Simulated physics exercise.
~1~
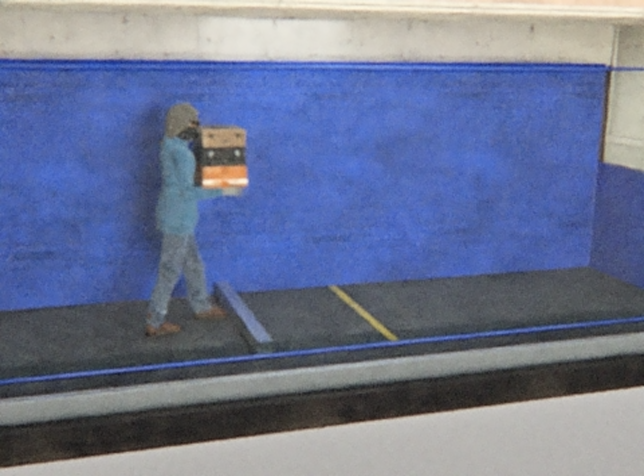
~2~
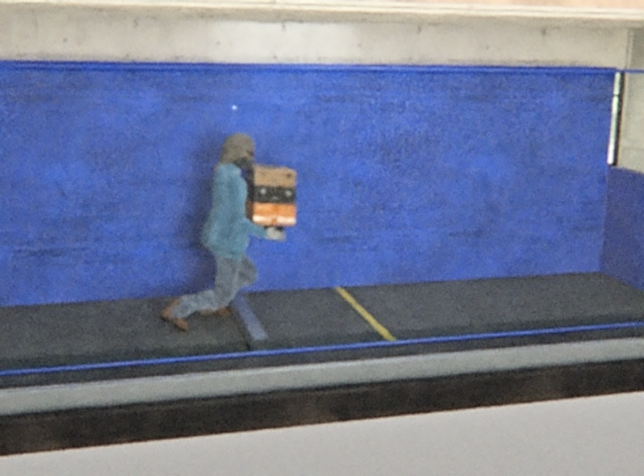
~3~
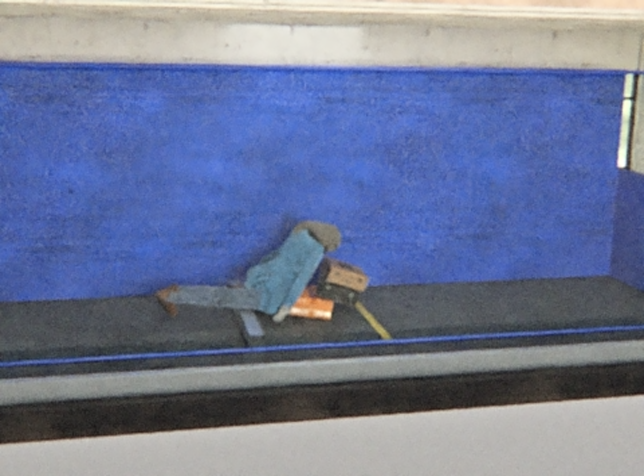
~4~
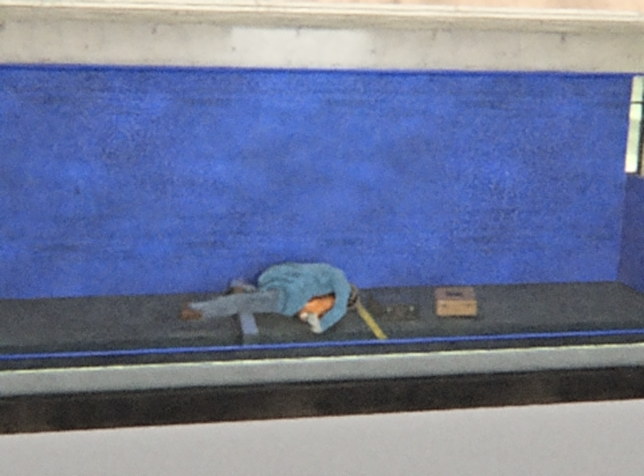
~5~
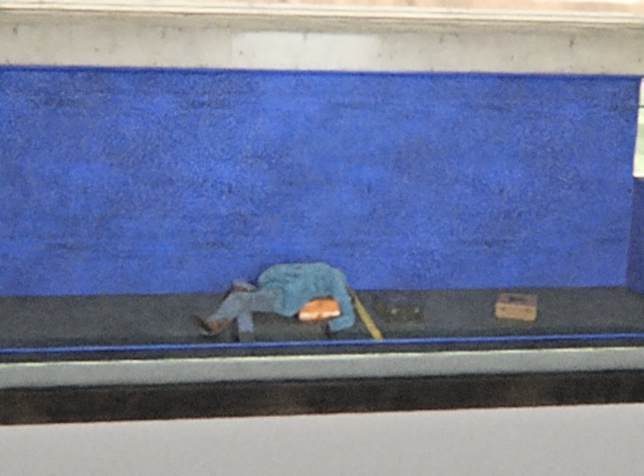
A person carrying stacked boxes trips over a low rail and collapses, scattering boxes rightward.
